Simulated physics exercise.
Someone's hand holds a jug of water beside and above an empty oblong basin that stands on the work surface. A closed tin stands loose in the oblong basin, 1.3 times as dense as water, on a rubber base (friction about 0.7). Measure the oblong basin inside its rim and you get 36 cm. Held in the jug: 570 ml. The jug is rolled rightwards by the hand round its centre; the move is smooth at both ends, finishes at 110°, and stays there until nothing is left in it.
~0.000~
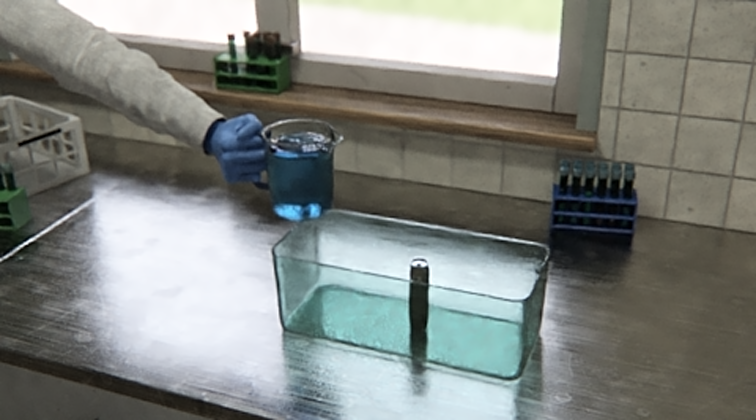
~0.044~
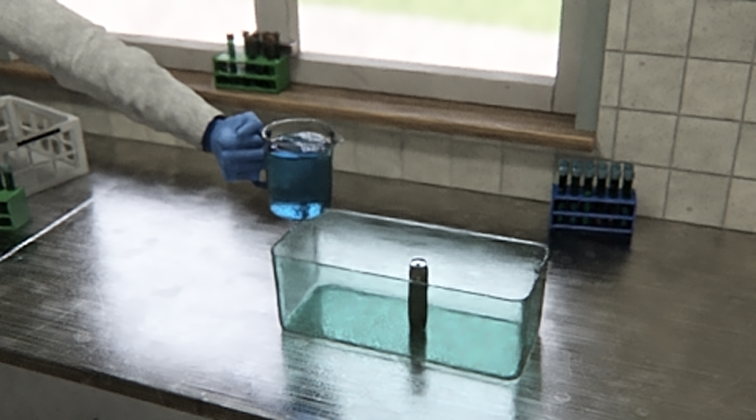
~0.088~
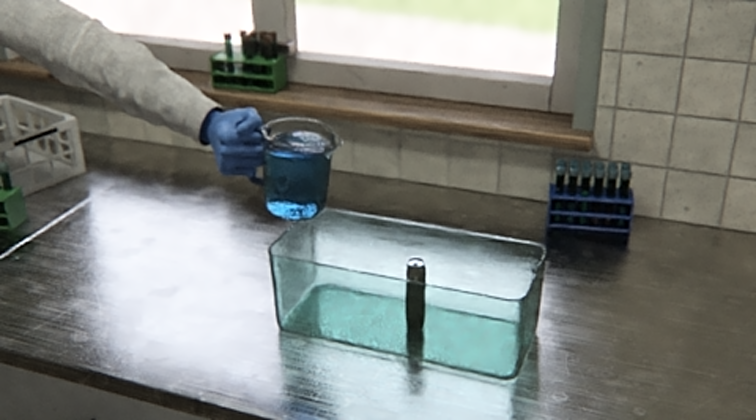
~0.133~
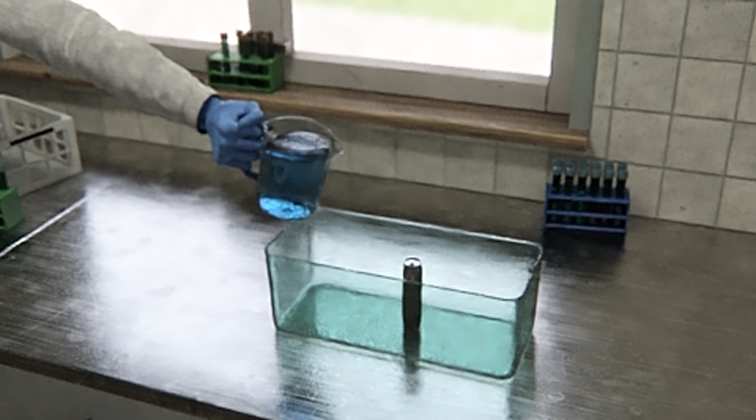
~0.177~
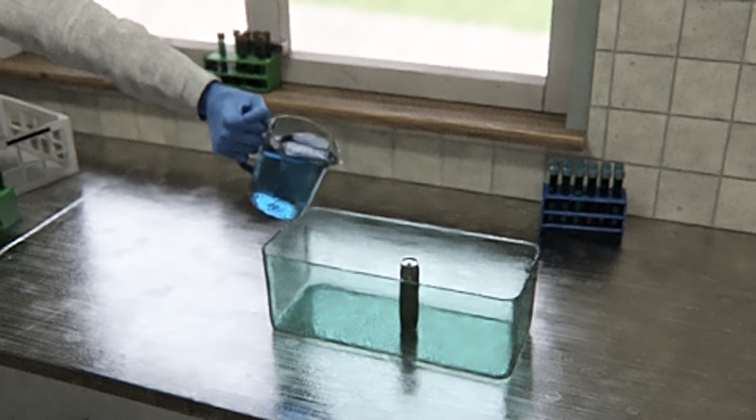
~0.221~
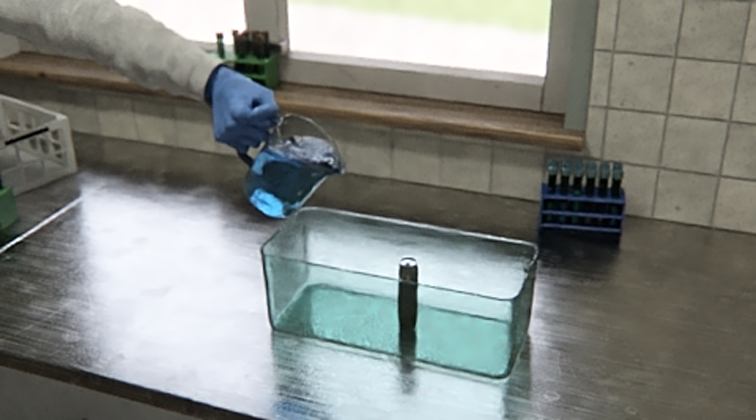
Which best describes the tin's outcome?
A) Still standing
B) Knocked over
A.
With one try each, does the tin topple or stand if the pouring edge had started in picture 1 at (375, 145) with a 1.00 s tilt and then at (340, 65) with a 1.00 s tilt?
Run one: It tumbles. Run two: It tumbles.
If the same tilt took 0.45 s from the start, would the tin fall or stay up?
Then the tin does not tip.
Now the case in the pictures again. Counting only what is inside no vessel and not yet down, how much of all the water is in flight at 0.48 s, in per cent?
At that moment, about 18 percent.
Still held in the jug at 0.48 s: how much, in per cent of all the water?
Around 52 percent.
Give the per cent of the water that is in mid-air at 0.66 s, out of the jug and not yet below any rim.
Something like 6 per cent is in the air then.
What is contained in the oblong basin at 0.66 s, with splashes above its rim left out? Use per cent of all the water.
84 %, more or less.
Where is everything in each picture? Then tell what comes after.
Tilt 0°; pouring edge (341, 139); surface from (272, 139) to (332, 147); the oblong basin's rim runs from (293, 230) to (540, 274); the tin's top is at (419, 265), in the first frame.
Tilt 2°; pouring edge (342, 141); surface from (271, 138) to (331, 148), in the second frame.
Tilt 6°; pouring edge (342, 144); surface from (271, 137) to (331, 148), in the third frame.
Tilt 14°; pouring edge (343, 152); surface from (270, 138) to (332, 151), in the fourth frame.
Tilt 24°; pouring edge (344, 162); surface from (267, 151) to (335, 156), in the fifth frame.
Tilt 36°; pouring edge (345, 173); surface from (263, 155) to (343, 163); 1 per cent is over the edge, in the sixth frame.
Then, 0.48 s in, the tilt is 103° and 51 per cent is still to pour; the tin stands where it began.
Then, 0.66 s in, the tilt is 110° and 10 per cent is still to pour; the tin stands where it began.
Then, 0.86 s in, the tilt is 110° and 1 per cent is still to pour; the tin stands where it began.
Then, 1.07 s in, the tilt is 110° and 0 per cent is still to pour; the tin stands where it began.
Finally, the tin stands where it began.
